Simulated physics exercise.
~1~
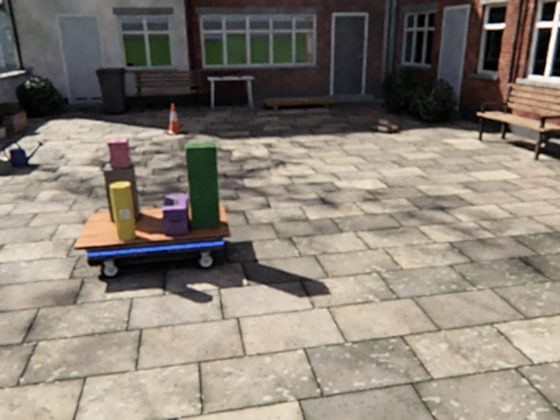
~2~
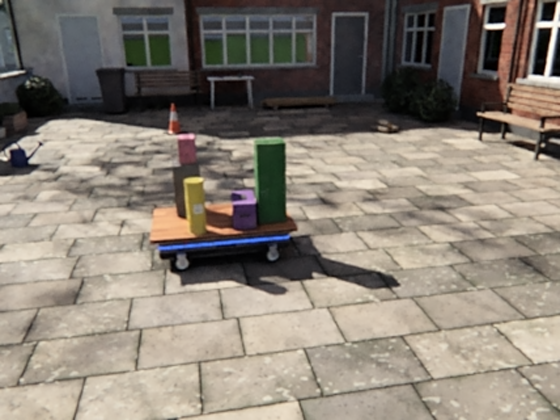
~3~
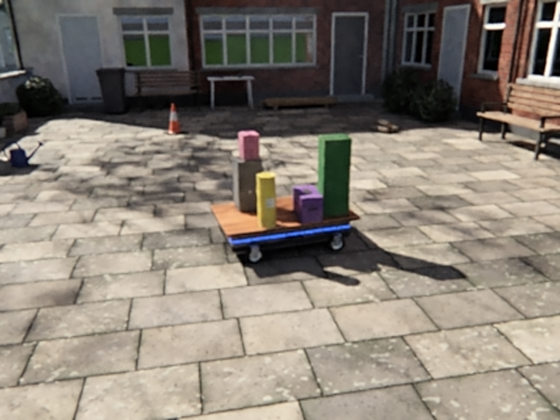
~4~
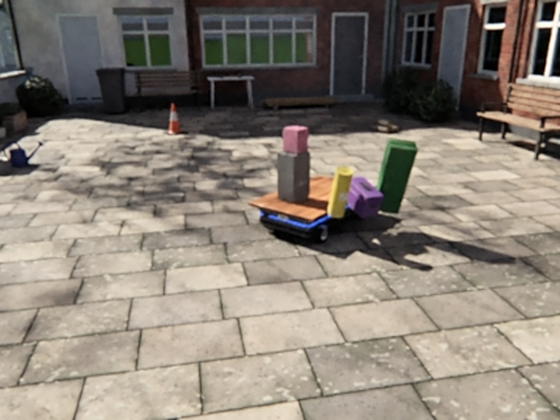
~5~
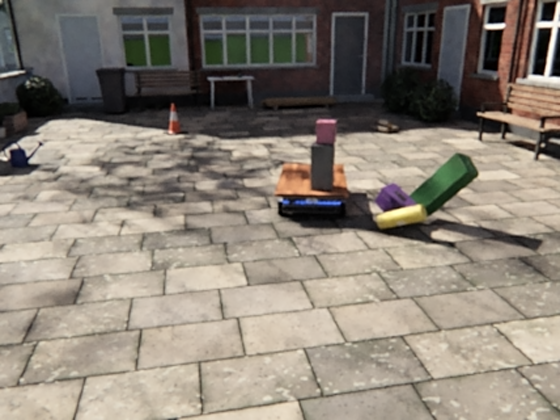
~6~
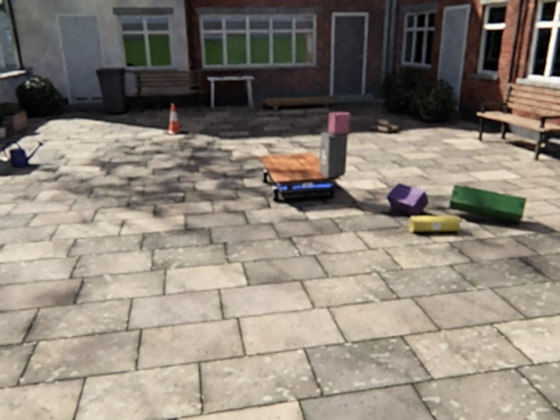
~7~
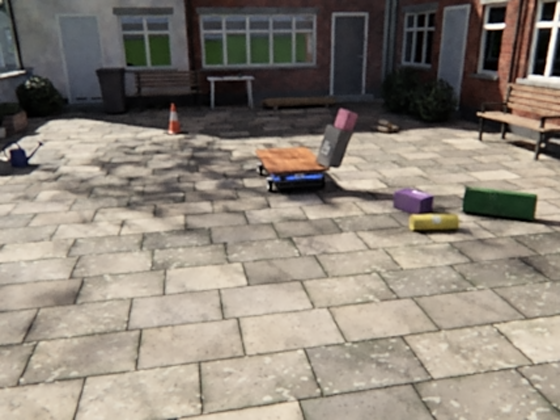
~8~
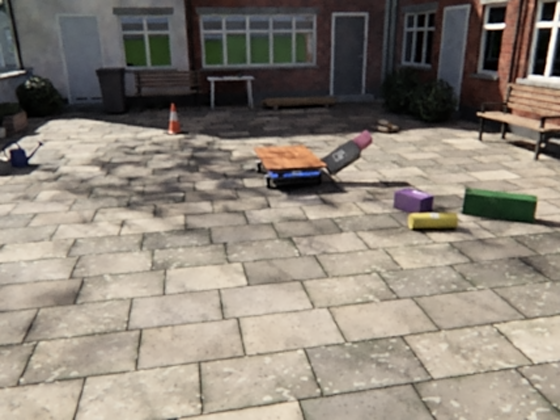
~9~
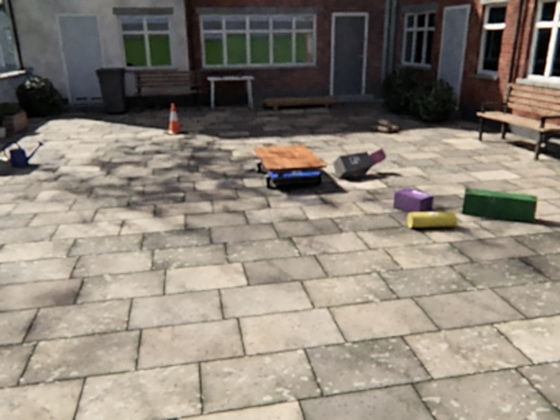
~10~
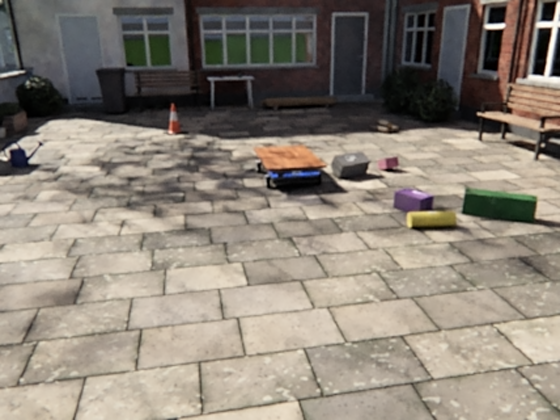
At first, a low wheeled cart rolls to the right across a sunlit paved courtyard, carrying a pink box stacked on a grey one, a yellow canister, a purple toolbox and a tall green box. As the cart swings away toward the buildings, the yellow canister and green box tip outward and the purple toolbox slides off with them. All three land on the paving to the right. The grey box then leans over the cart's edge with the pink box, and both topple off. Finally, the cart sits empty, with all five items lying on the ground.
